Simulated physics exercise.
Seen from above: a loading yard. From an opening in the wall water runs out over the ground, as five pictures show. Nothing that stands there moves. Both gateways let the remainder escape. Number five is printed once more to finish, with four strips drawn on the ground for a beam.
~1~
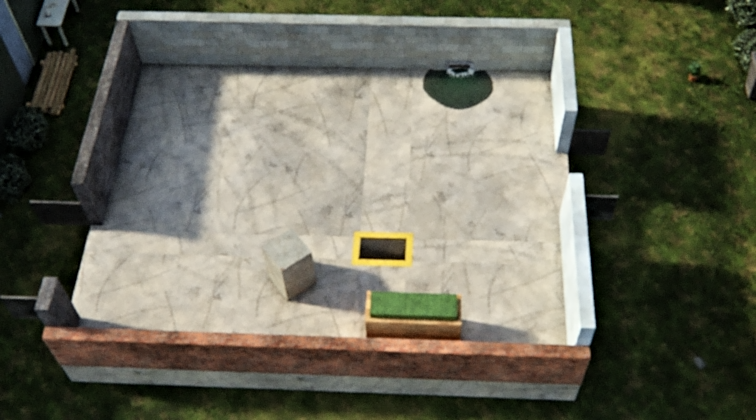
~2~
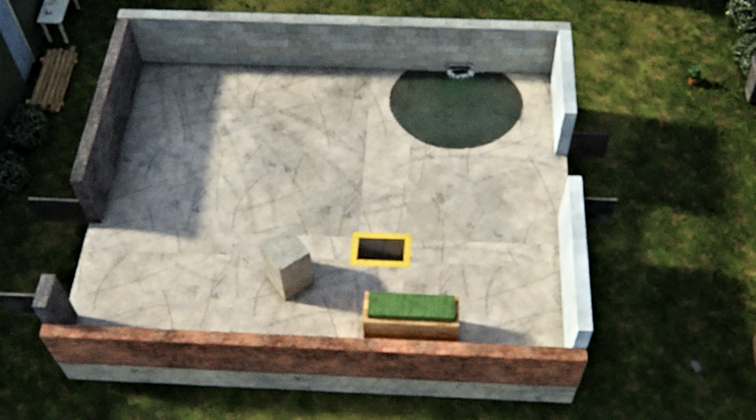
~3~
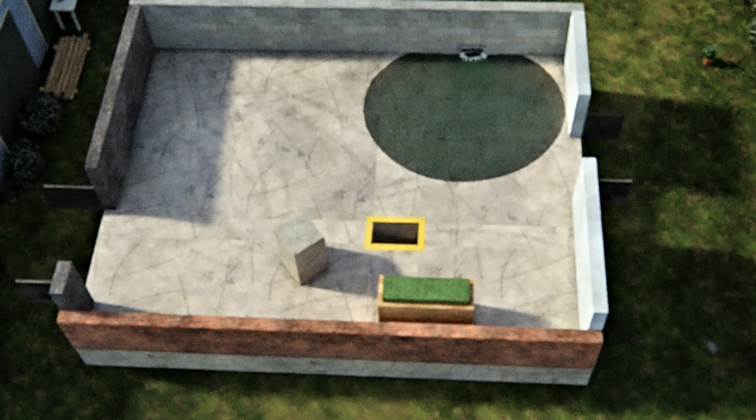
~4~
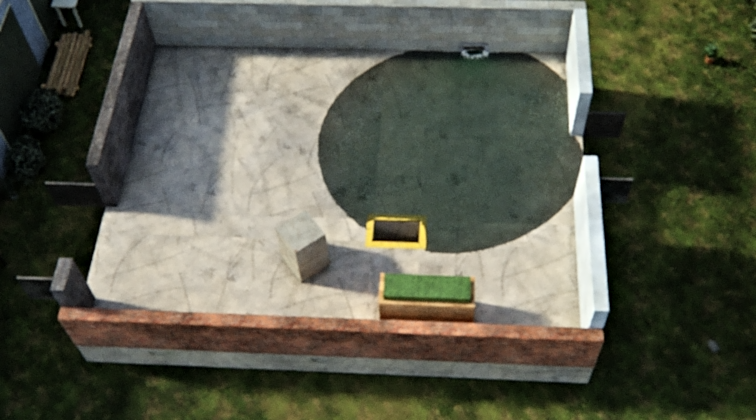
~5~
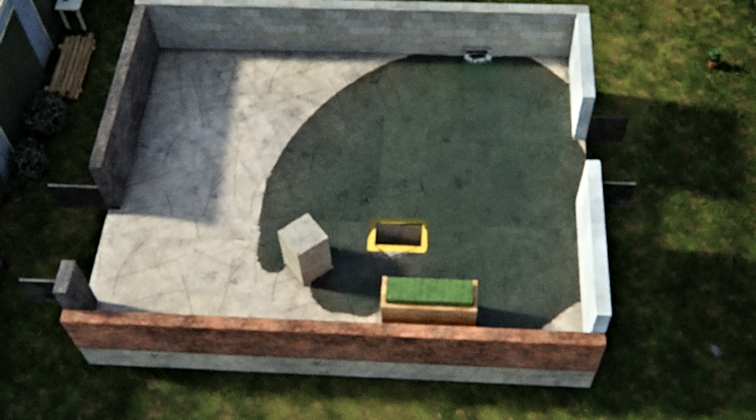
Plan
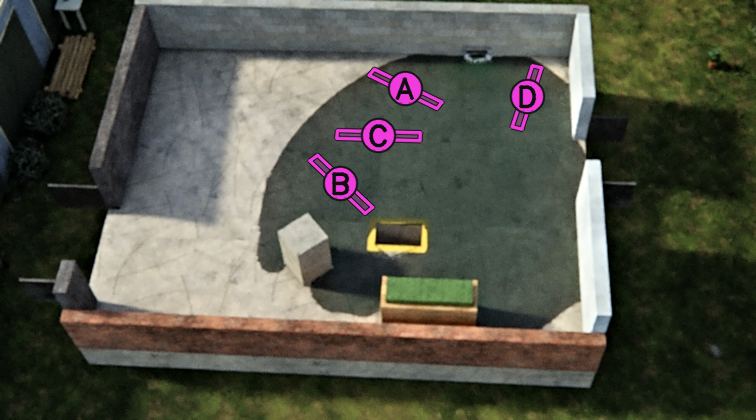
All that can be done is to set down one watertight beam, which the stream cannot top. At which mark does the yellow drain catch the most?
Position B.
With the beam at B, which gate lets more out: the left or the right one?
The left one.
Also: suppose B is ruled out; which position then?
Position D.
On the marked copy, A from (371, 72) to (439, 105); B from (313, 158) to (368, 210); C from (337, 134) to (420, 136); D from (516, 128) to (537, 66).
With A, about 21 % of the stream runs into the yellow drain, about 67 % out by the gates.
With B, about 41 % of the stream runs into the yellow drain, about 48 % out by the gates.
With C, about 20 % of the stream runs into the yellow drain, about 69 % out by the gates.
With D, about 32 % of the stream runs into the yellow drain, about 58 % out by the gates.
